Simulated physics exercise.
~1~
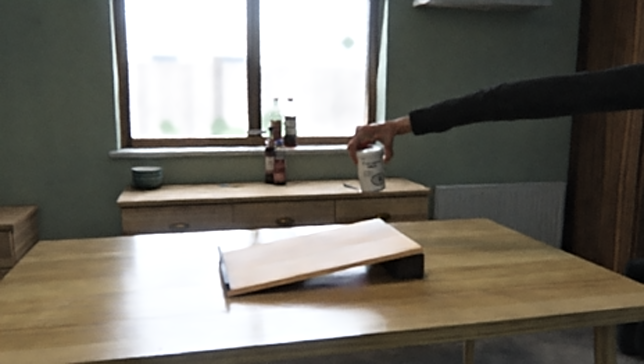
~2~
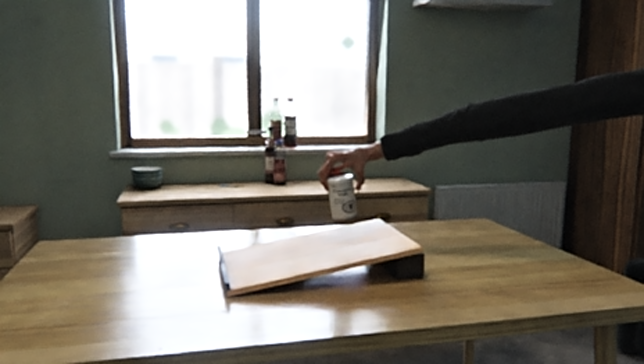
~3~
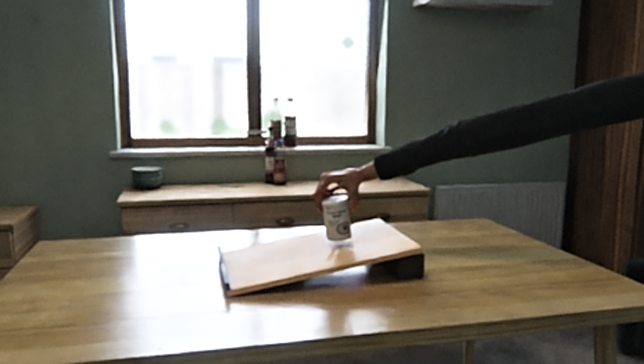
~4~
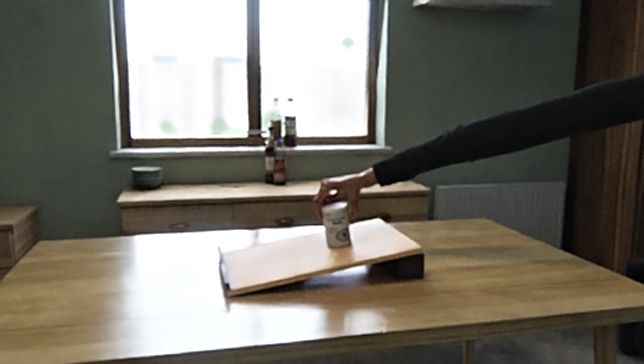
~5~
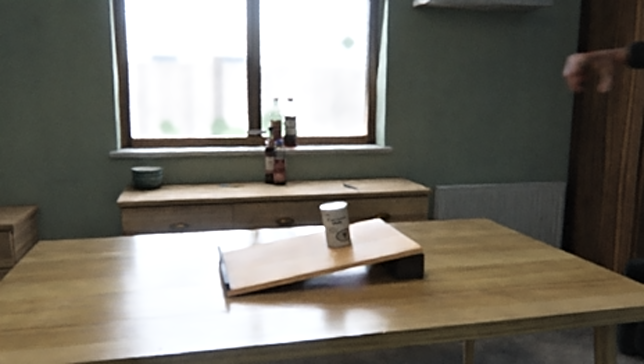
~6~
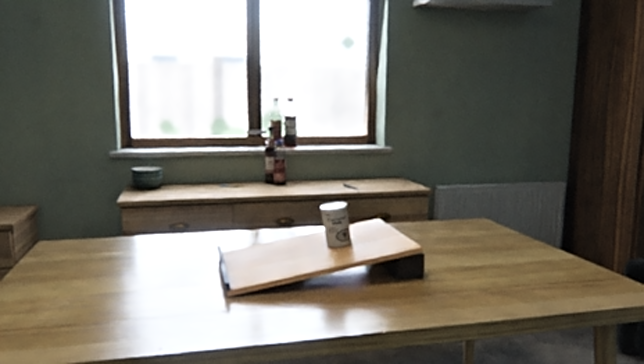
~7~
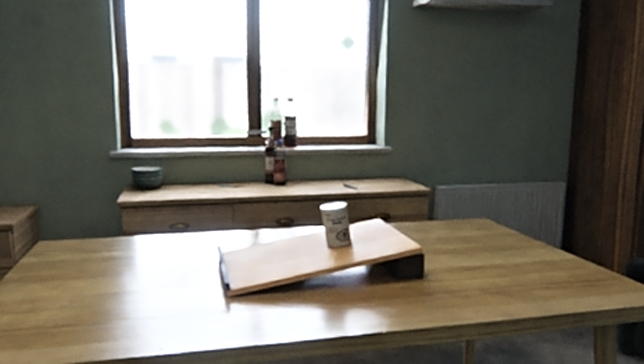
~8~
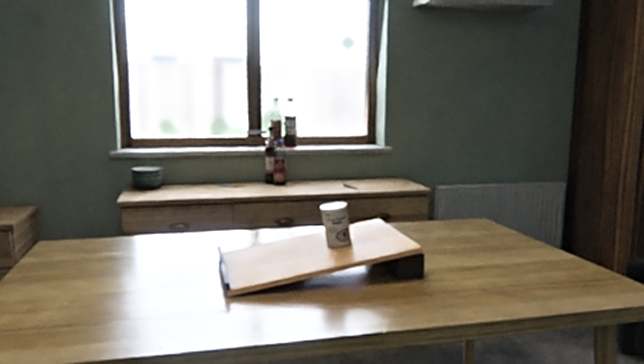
A white tin is lowered by a hand onto a sloping board and stays there.
